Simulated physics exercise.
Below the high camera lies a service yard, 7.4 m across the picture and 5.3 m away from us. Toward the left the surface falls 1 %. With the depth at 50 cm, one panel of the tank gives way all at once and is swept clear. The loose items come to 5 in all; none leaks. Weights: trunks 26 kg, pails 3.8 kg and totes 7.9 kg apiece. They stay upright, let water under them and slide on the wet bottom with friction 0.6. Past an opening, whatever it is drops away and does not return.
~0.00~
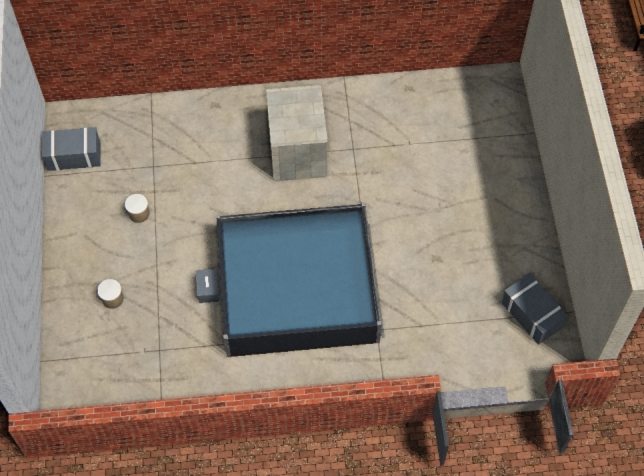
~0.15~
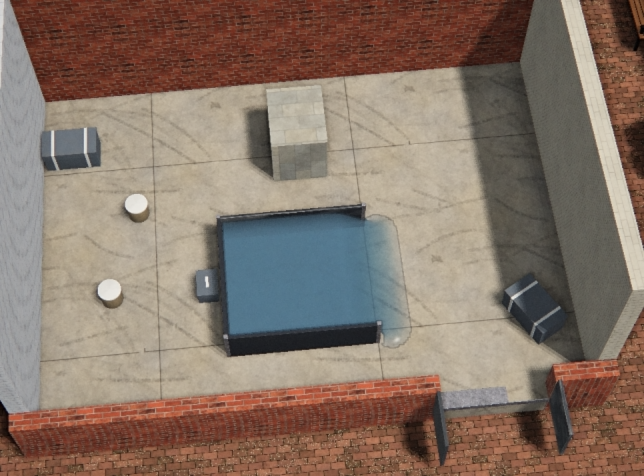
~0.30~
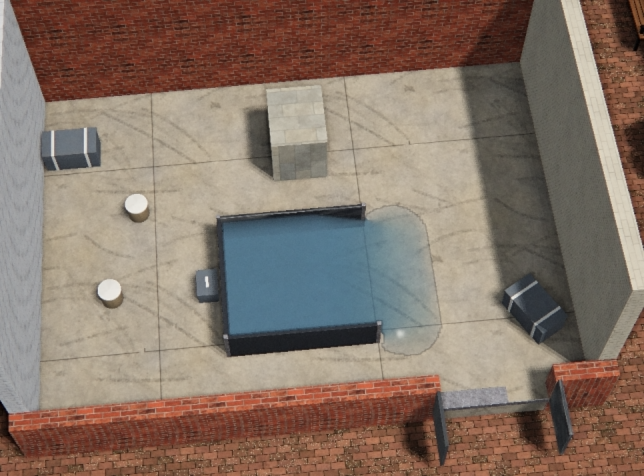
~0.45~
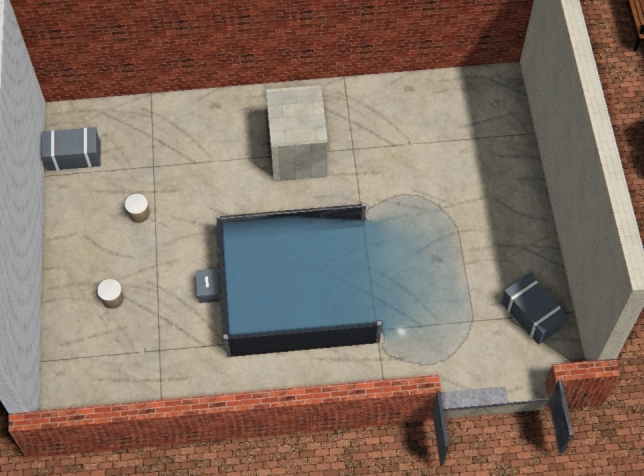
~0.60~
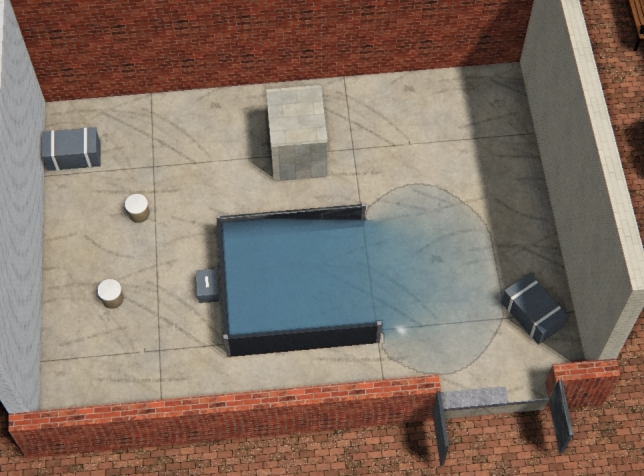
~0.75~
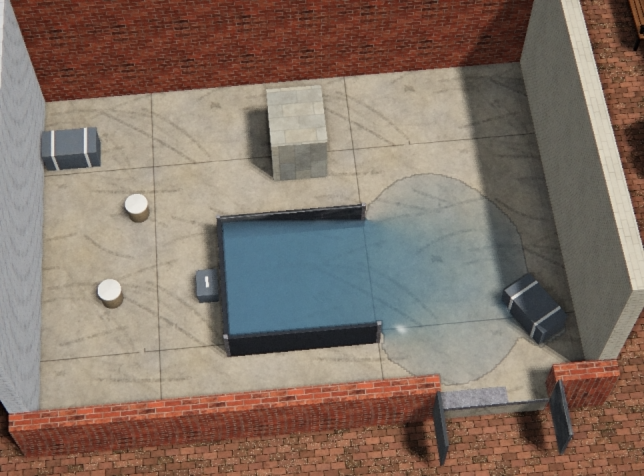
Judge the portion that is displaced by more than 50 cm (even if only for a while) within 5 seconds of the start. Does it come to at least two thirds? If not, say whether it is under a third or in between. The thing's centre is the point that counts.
Looks like the lowest band.
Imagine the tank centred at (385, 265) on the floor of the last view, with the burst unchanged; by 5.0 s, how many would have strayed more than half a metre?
That gives 1 of them.
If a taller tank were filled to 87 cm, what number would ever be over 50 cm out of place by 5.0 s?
That would make 1 of them.
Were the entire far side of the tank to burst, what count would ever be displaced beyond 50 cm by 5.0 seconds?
Then it comes to 3 of them.
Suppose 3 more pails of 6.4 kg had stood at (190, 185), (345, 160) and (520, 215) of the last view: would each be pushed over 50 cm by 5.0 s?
In the order asked: Not as far, not as far, farther than that.
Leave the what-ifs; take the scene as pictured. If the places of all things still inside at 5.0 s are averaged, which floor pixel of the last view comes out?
Mean floor pixel: About (133, 238).
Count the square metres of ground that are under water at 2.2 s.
Roughly 16 m2.
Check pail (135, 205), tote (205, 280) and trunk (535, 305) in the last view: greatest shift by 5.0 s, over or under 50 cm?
The first is inside the limit, the second inside the limit, and the third beyond the limit.
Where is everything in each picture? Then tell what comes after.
The first frame shows a trunk at (69, 142), on the bottom; a pail at (136, 203) rests on the ground; water covers 3.7 m2; 0 of 5 have shifted.
The second frame shows a trunk at (69, 142), on the bottom; a pail at (136, 203) rests on the ground; water covers 4.5 m2; 0 of 5 have shifted.
The third frame shows a trunk at (69, 142) rests on the ground; a pail at (136, 203), on the bottom; 5.5 m2 under water; 0 of 5 have shifted.
The fourth frame shows a trunk at (69, 142), on the bottom; a pail at (136, 203) rests on the ground; water covers 6.7 m2; 0 of 5 have shifted.
The fifth frame shows a trunk at (69, 142), on the bottom; a pail at (136, 203), on the bottom; water covers 8.1 m2; 0 of 5 have shifted.
The sixth frame shows a trunk at (69, 142), on the bottom; a pail at (136, 203) rests on the ground; 9.5 m2 under water; 0 of 5 have shifted.
After 1.1 s 0 of 5 are over 50 cm from their spots; 0 afloat.
After 2.2 s 0 of 5 are over 50 cm from their spots; 1 afloat.
After 3.5 s 0 of 5 are over 50 cm from their spots; 1 afloat.
After 5.0 s 1 of 5 are over 50 cm from their spots, and 1 have been at some point; 0 afloat.
